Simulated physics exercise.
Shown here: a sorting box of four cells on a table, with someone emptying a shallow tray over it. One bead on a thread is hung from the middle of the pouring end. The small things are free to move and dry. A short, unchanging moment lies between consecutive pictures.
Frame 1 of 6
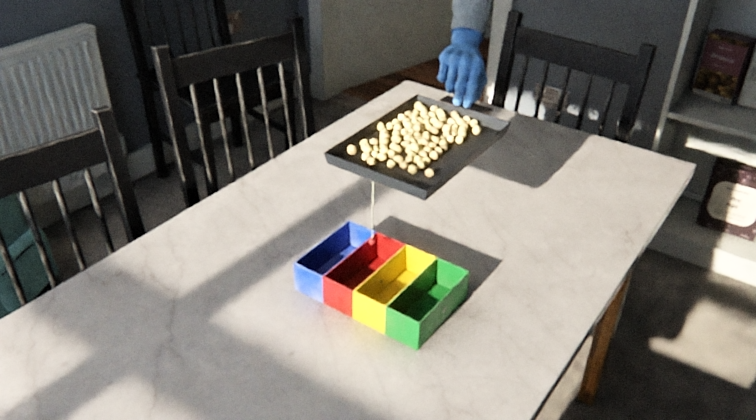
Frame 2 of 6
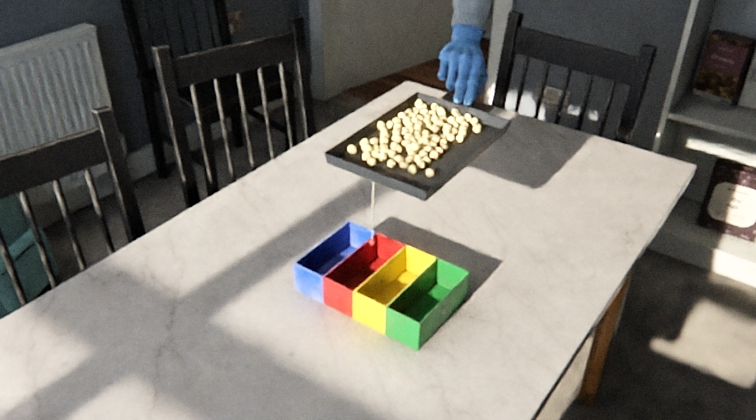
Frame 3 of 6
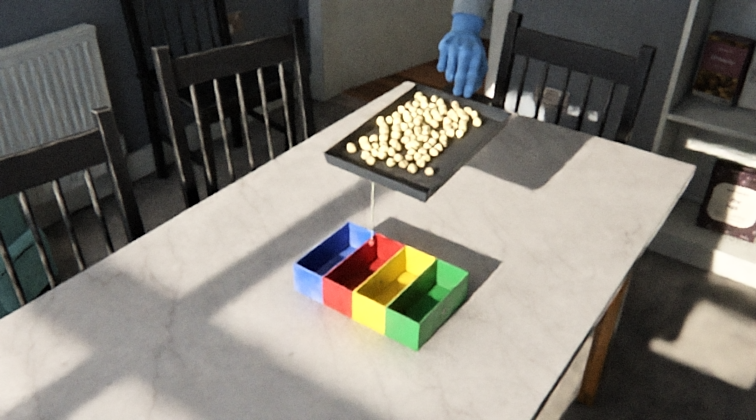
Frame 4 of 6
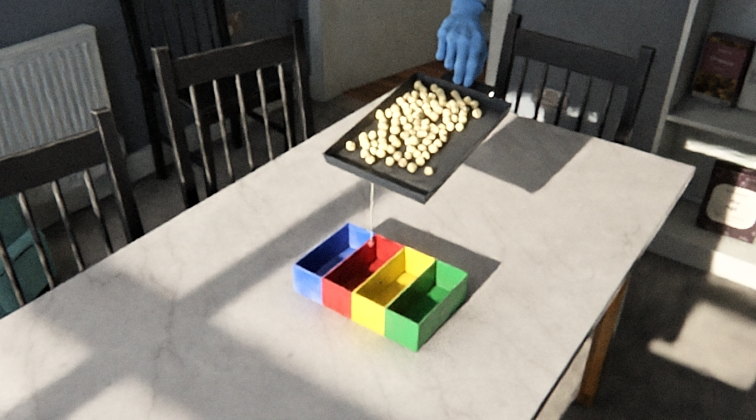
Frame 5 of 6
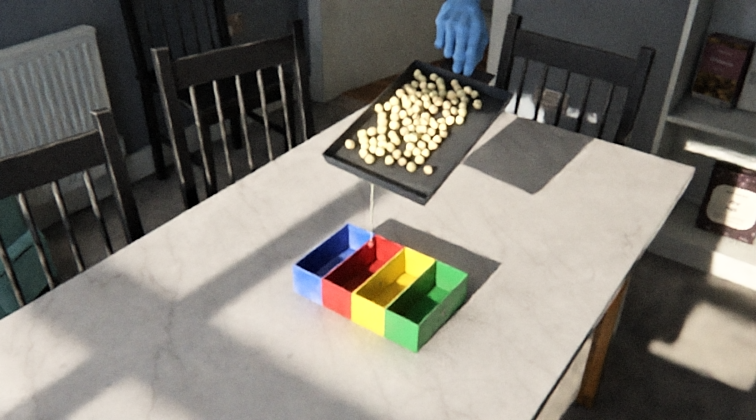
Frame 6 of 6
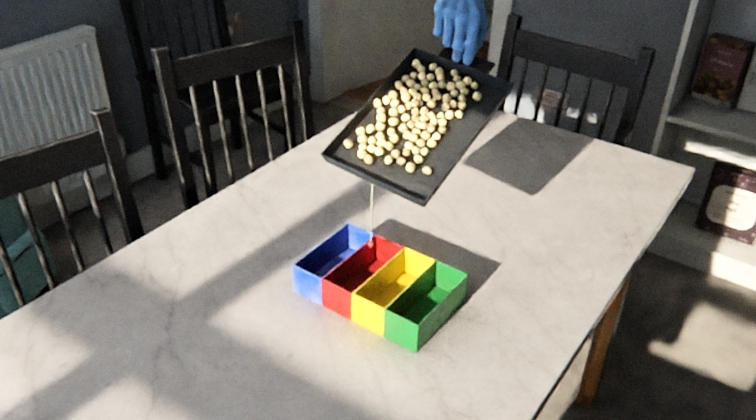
Blue-gloved hand slowly raising the far end of a black tray of round nuts above a four-coloured sorting box on a table.
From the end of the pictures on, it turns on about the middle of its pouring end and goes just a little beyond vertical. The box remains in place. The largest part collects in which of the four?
In the yellow cell.
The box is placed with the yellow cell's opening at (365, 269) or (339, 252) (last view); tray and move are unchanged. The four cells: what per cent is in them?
Roughly 80 % and then 30 %.
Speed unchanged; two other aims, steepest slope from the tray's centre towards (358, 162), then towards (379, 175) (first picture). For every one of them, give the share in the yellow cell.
About 0 % and about 20 %.
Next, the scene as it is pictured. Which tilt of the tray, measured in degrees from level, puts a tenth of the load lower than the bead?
At roughly 85°.
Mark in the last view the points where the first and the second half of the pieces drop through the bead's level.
Earlier half at (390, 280), later half at (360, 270).
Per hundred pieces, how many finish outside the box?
I'd put it near 20 per cent of the load.
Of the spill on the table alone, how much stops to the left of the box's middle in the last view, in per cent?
I make it about 90 percent or so.
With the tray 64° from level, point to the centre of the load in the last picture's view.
The load's middle is around (393, 160).
Just after the last frame, tray tipped steeply; almost all on the tray; just a few falling or outside the box.
A moment on, tray tipped past a quarter turn; the larger part on the tray; about a tenth in the green cell; about a tenth in the yellow cell; about a tenth in the red cell; about a tenth falling or outside the box.
Further on, tray tipped past a quarter turn; roughly a third in the yellow cell; roughly a quarter in the red cell; roughly a quarter in the green cell; about a tenth in the blue cell; roughly a quarter falling or outside the box.
When it is over, tray tipped past a quarter turn; roughly a third in the yellow cell; roughly a quarter in the red cell; roughly a quarter in the green cell; about a tenth in the blue cell; roughly a quarter outside the box.
